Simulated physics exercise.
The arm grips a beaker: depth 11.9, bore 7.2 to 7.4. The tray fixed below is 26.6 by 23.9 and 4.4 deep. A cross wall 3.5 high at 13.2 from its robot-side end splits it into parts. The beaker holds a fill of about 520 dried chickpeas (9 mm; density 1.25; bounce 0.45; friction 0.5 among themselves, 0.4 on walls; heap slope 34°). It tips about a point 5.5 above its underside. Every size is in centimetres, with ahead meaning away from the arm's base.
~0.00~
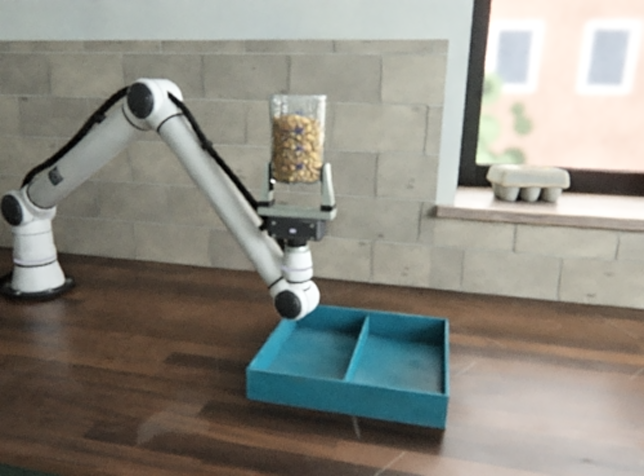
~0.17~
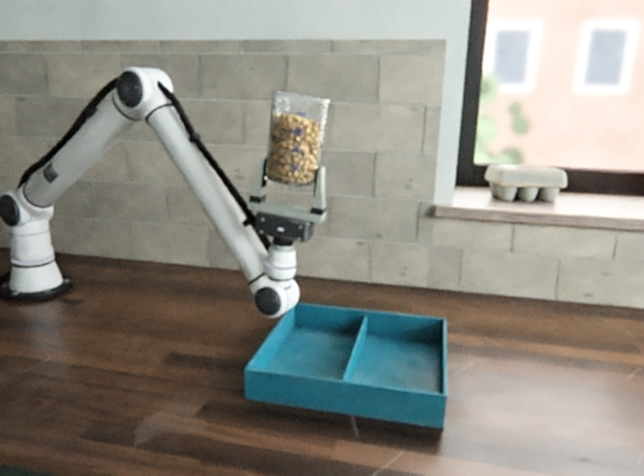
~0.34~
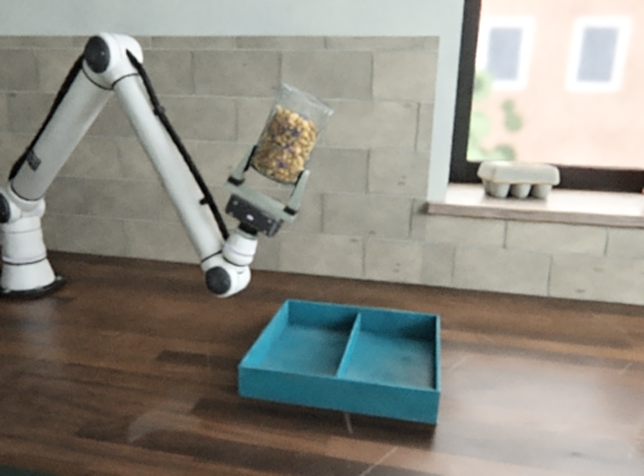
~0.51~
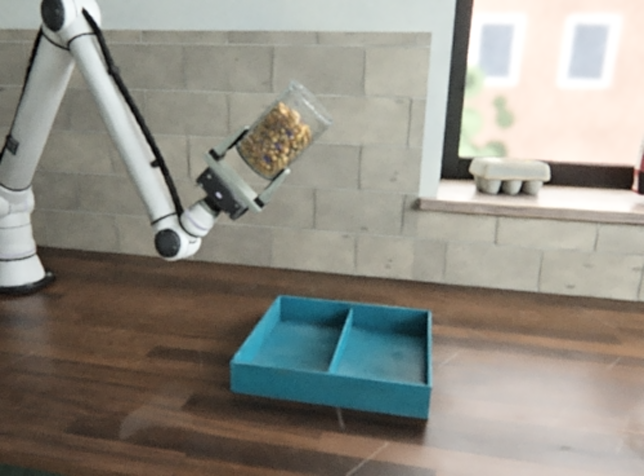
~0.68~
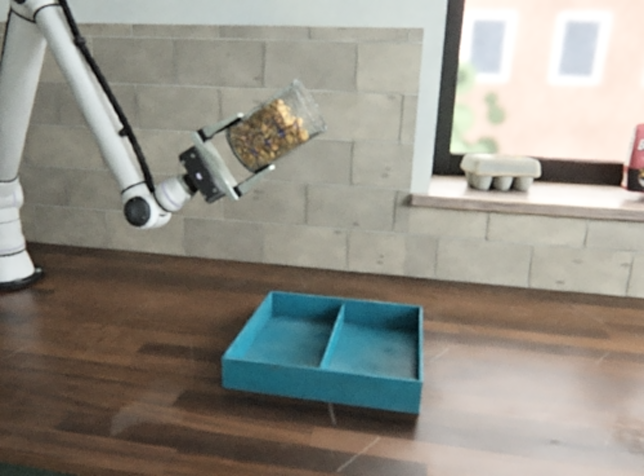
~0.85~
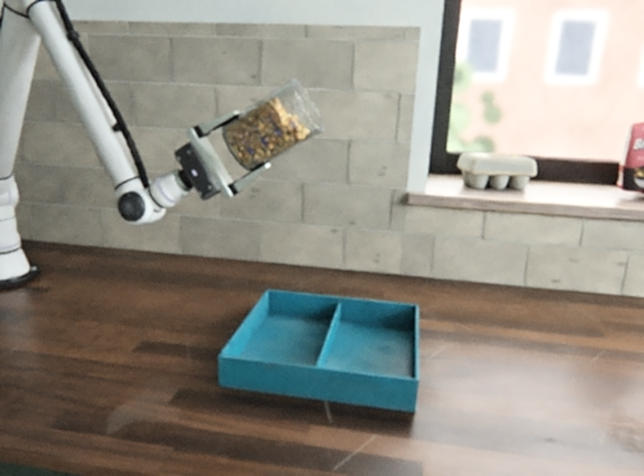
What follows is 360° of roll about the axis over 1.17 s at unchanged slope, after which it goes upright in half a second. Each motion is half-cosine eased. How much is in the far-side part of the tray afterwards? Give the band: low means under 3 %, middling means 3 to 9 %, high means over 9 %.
Band: Low.
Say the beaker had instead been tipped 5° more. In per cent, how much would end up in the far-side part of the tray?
Roughly 0 per cent then.
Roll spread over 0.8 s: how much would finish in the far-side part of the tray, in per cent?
Around 0 %.
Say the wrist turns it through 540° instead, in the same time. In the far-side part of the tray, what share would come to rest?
In that case you'd get close to 0 per cent.
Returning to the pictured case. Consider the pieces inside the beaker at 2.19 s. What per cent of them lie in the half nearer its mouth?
35 %, roughly.
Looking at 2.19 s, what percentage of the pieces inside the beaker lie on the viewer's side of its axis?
45 %.
After 1.52 s, tipped 58°, highest piece 38 above the table; 517 in the beaker.
After 2.19 s, tipped 44°, highest piece 39 above the table; 516 in the beaker, 1 in the far-side part.
After 2.72 s, upright, highest piece 40 above the table; 516 in the beaker, 1 in the far-side part.
After 3.42 s, upright, highest piece 40 above the table; 516 in the beaker, 1 in the far-side part.
In the end, 516 in the beaker, 1 in the far-side part. That is 0 % in the far-side part of the tray.
